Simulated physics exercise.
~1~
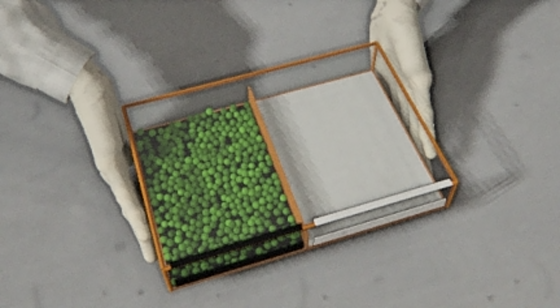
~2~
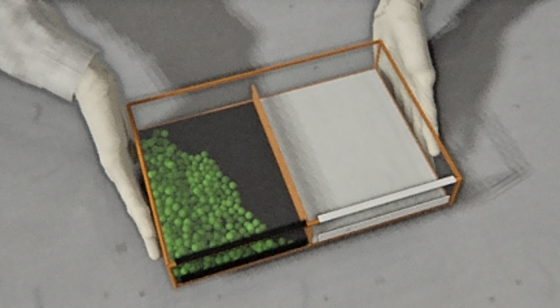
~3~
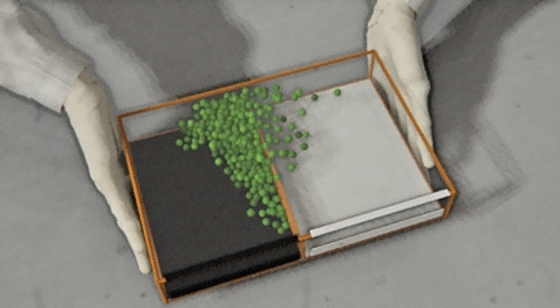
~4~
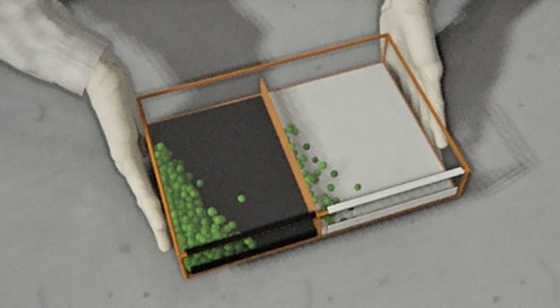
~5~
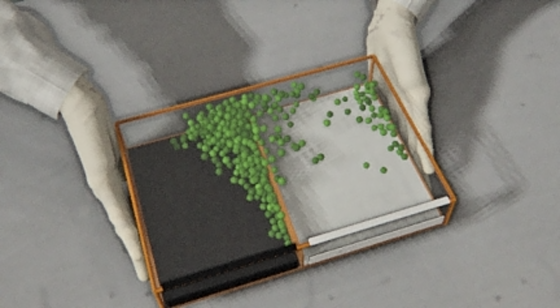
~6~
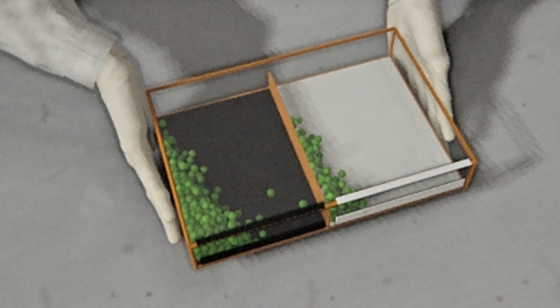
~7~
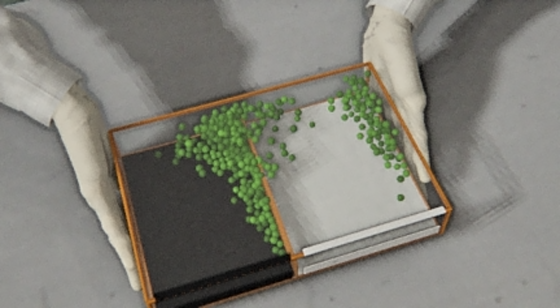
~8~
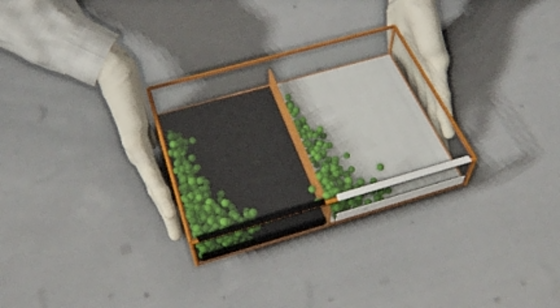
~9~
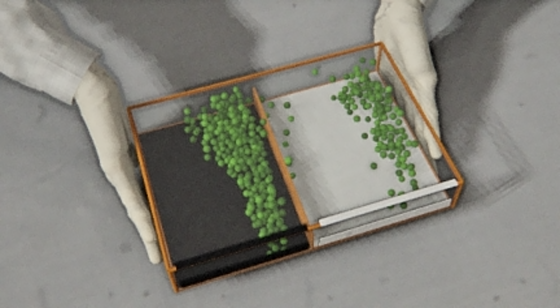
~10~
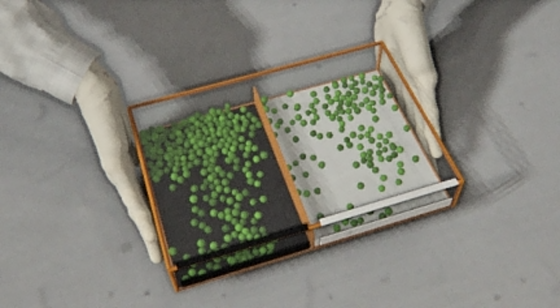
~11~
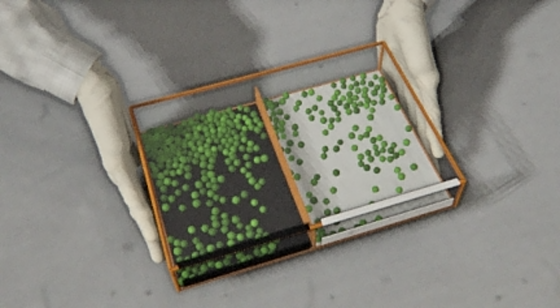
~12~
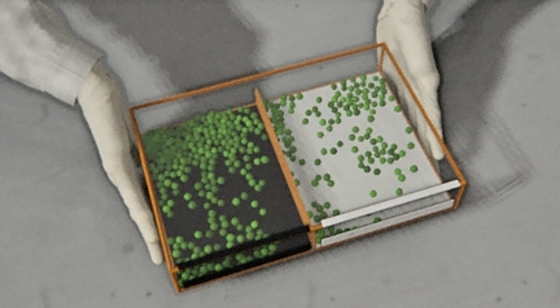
Green peas fill the black left compartment of a clear box with orange edges, while the white right compartment sits empty between two pale hands. The hands begin to shake the box, and the peas slide toward the near left corner, then sweep up and right, a few crossing the divider into the white side. With each swing back and forth, the peas bunch along the edges and more gather on the white side. The rocking then fades and the peas spread out again. At the end they lie still, thickly scattered over the black floor and more sparsely over the white.
